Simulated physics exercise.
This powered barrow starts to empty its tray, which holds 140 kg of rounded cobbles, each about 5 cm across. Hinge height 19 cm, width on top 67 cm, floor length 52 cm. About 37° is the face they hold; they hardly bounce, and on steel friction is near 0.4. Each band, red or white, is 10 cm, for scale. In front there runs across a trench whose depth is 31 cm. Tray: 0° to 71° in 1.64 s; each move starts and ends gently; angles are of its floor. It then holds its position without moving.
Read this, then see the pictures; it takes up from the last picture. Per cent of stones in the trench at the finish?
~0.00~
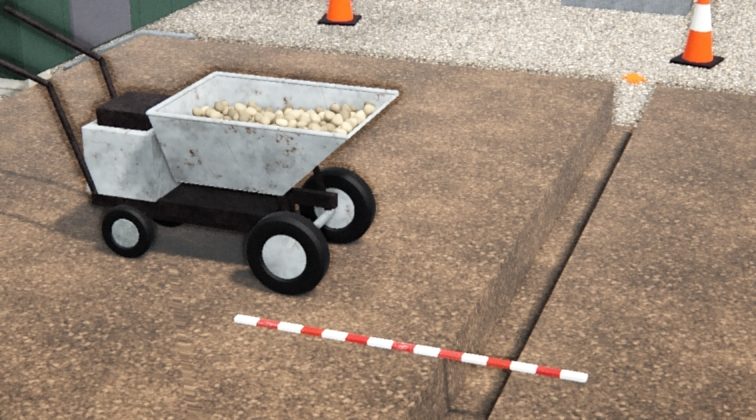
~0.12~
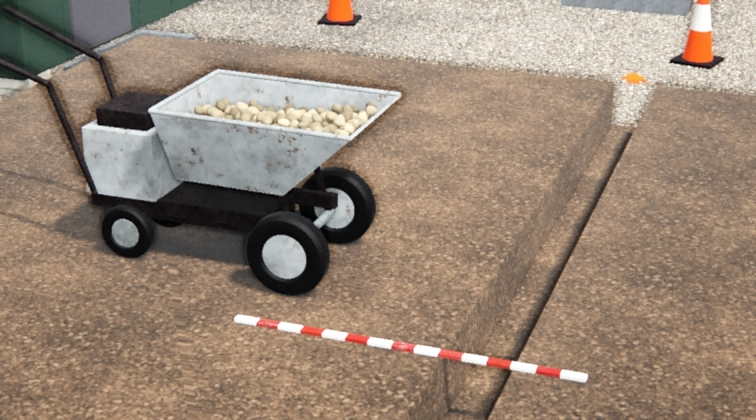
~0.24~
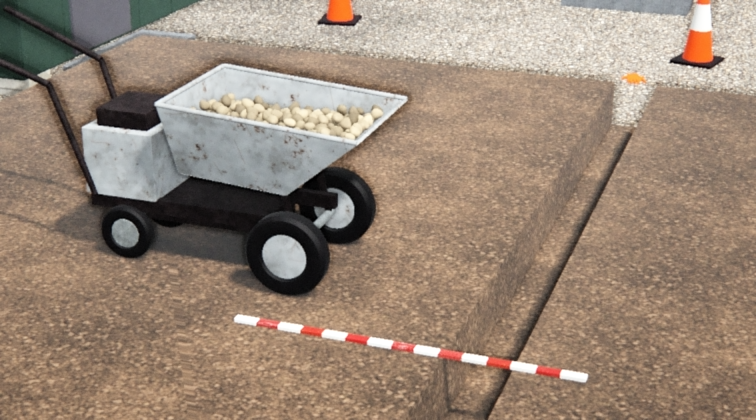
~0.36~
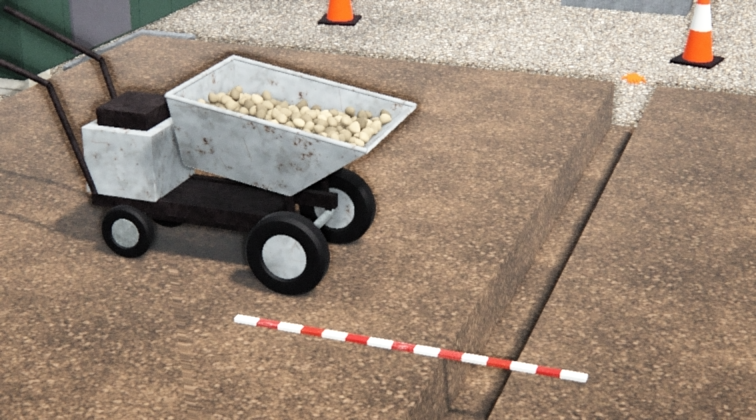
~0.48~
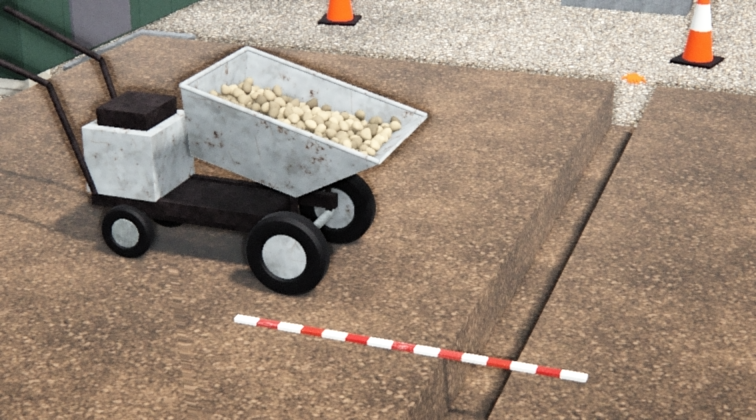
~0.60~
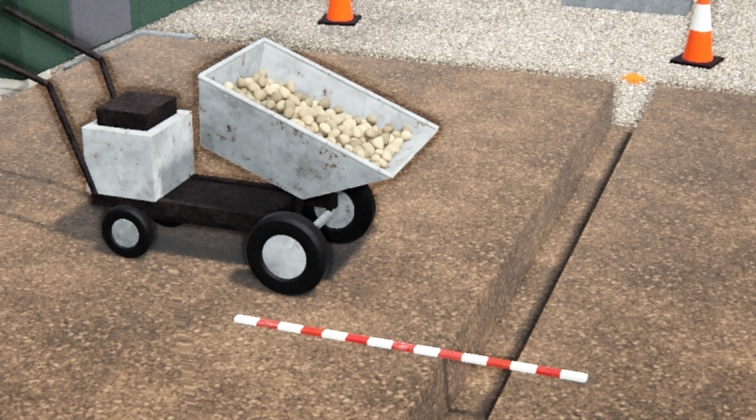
About 73 %.
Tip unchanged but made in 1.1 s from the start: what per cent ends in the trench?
That would give about 70 percent.
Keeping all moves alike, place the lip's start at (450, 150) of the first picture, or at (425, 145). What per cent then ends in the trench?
It comes to about 5 and 45 in a hundred.
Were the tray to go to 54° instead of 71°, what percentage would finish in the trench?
I'd guess some 55 in a hundred.
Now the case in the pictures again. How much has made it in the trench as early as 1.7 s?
By that point it's something like 35 in a hundred.
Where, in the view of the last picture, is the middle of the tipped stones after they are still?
Their centre sits close to (504, 338).
After 1.2 s the floor is at 60°; 100 % in the tray; the foremost stones are at (445, 233).
After 1.7 s the floor is at 71°; 51 % in the tray, 14 % short of the trench, 36 % in the trench; the foremost stones are at (540, 333).
After 2.1 s the floor is at 71°; 22 % in the tray, 17 % short of the trench, 60 % in the trench; the foremost stones are at (544, 341).
After 4.0 s the floor is at 71°; 10 % in the tray, 16 % short of the trench, 73 % in the trench; the foremost stones are at (545, 345).
